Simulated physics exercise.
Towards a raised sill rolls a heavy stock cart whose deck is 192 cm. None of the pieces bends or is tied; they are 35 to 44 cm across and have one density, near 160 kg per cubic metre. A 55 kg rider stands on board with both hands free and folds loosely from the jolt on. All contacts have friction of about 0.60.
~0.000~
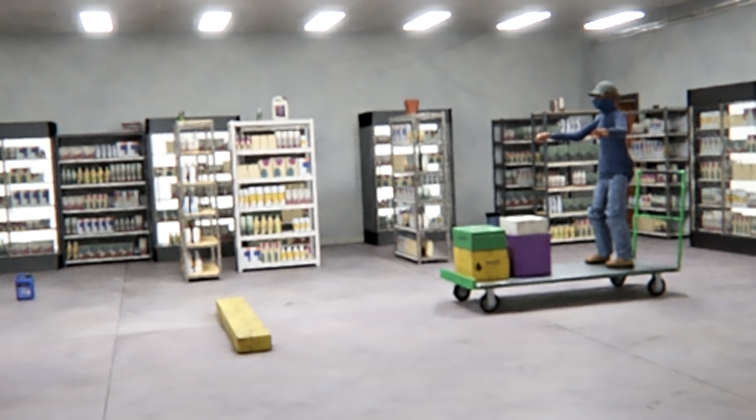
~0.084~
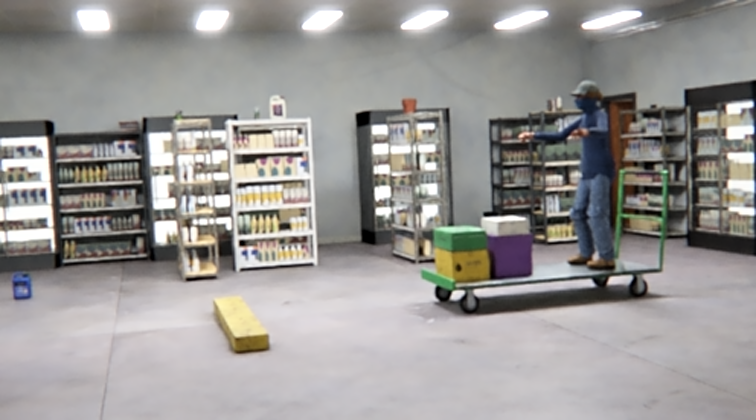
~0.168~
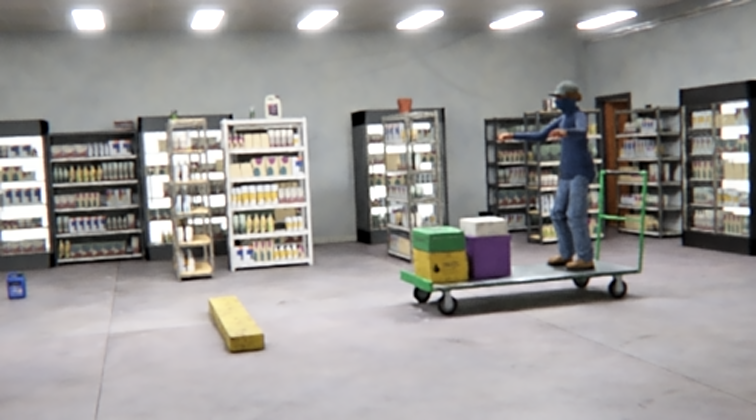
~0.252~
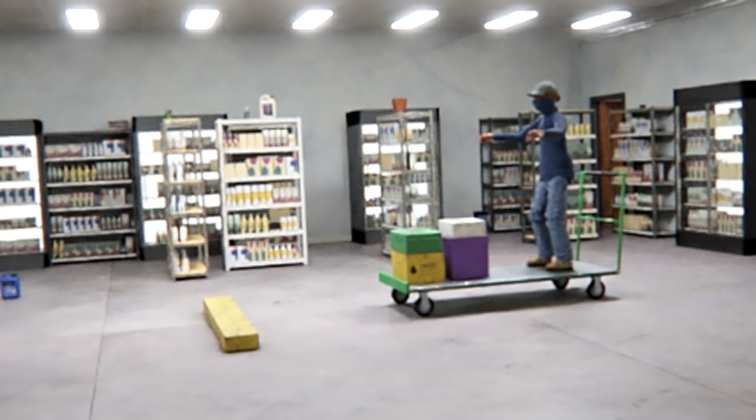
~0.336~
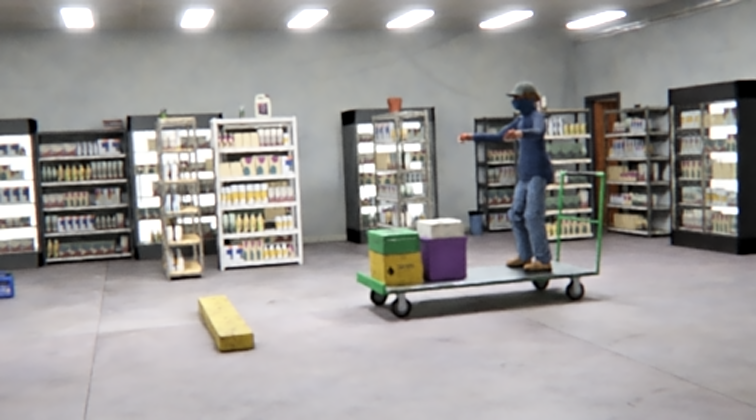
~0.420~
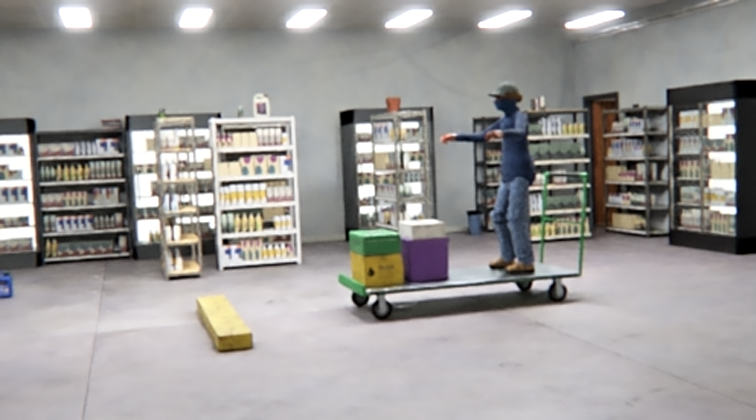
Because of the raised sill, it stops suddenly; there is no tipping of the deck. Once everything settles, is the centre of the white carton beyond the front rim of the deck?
It is left on the deck.
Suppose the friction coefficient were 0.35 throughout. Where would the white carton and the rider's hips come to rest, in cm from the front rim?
So the white load stays 10 behind while the hips end up 80 behind the front rim.
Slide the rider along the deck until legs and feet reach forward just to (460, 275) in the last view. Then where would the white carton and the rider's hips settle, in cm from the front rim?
Result: White 20 cm short of the rim; hips 80 cm short of it.
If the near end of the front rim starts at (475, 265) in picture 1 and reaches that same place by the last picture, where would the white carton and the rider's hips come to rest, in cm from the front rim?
The white item would stop 80 cm past the front rim, and the hips 80 cm behind it.
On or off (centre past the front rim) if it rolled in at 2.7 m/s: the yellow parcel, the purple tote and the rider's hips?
Outcome - yellow: Kept; purple: Kept; hips: Kept.
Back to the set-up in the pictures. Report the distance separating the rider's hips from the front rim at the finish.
They settle some 80 centimetres behind the rim.
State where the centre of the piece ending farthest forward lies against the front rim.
Its centre sits about 70 cm past the front rim.
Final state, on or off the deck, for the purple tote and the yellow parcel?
End result - purple: Stays; yellow: Stays.
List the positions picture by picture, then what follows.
The first frame shows white carton (524, 226), purple tote (525, 253), rim corner (475, 286); 183 cm still to roll.
The second frame shows white carton (505, 226), purple tote (506, 254), rim corner (454, 287); 167 cm still to roll.
The third frame shows white carton (484, 227), purple tote (484, 255), rim corner (431, 288); 152 cm still to roll.
The fourth frame shows white carton (462, 228), purple tote (463, 256), rim corner (408, 289); 136 cm still to roll.
The fifth frame shows white carton (440, 229), purple tote (441, 257), rim corner (385, 290); 120 cm still to roll.
The sixth frame shows white carton (422, 229), purple tote (422, 258), rim corner (364, 292); 105 cm still to roll. Speed about 1.9 m/s.
The wheels strike at 0.98 s.
After 1.23 s the white carton is 34 cm behind the rim, tilted 25°, near (263, 242) in the last picture's view.
After 1.53 s the white carton is 25 cm behind the rim, tilted 20°, near (252, 248) in the last picture's view.
After 1.98 s the white carton is 12 cm behind the rim, tilted 0°, near (237, 255) in the last picture's view.
At rest, 2.5 s, past the rim, green toolbox; behind it, yellow parcel, white carton, purple tote and the rider's hips.
